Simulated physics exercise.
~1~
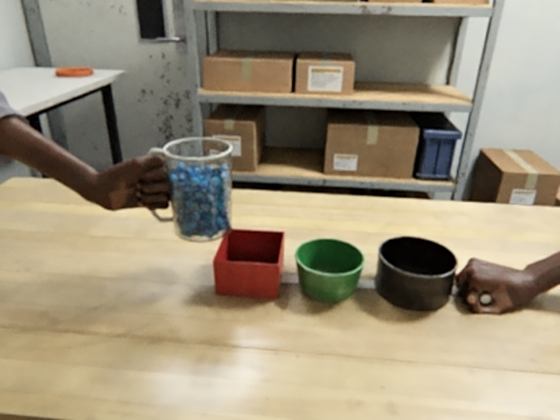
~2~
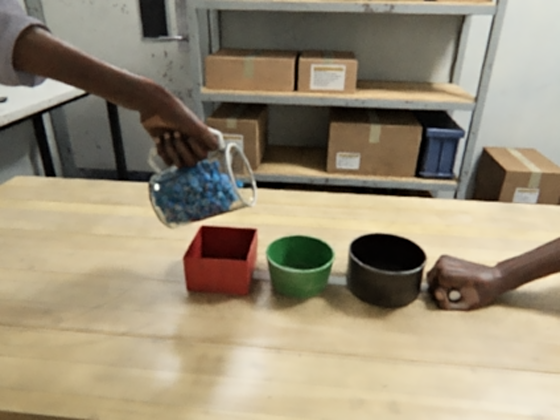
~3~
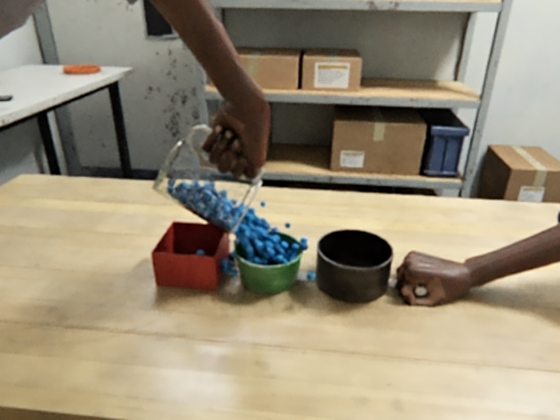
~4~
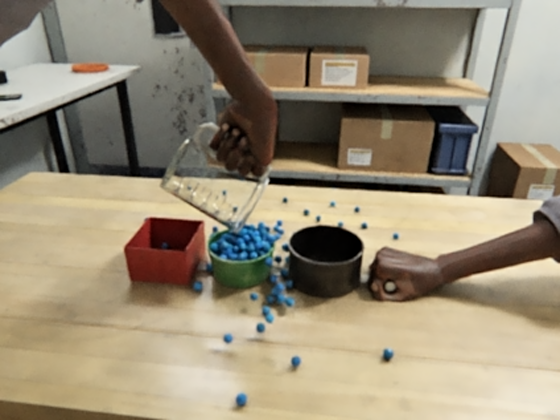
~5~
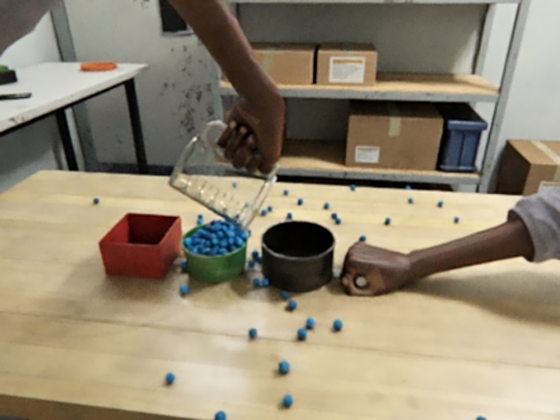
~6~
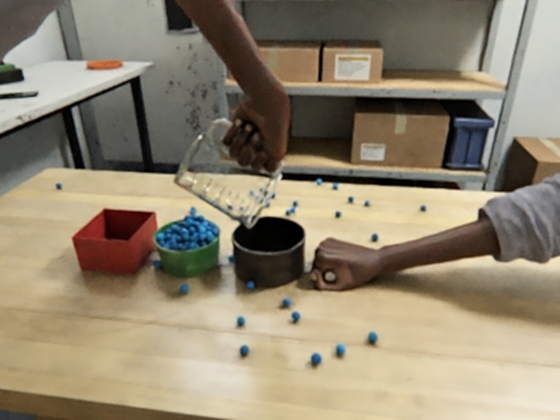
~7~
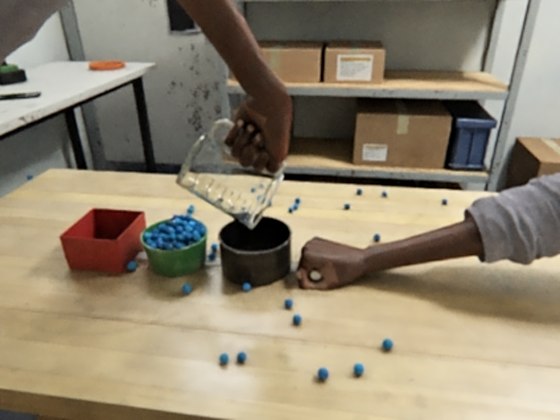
Small blue balls poured from a clear jug that one hand tipped, heaping up in the green dish and scattering across the table, while another hand slid the row of containers left, leaving the red tin and black pot looking practically empty.
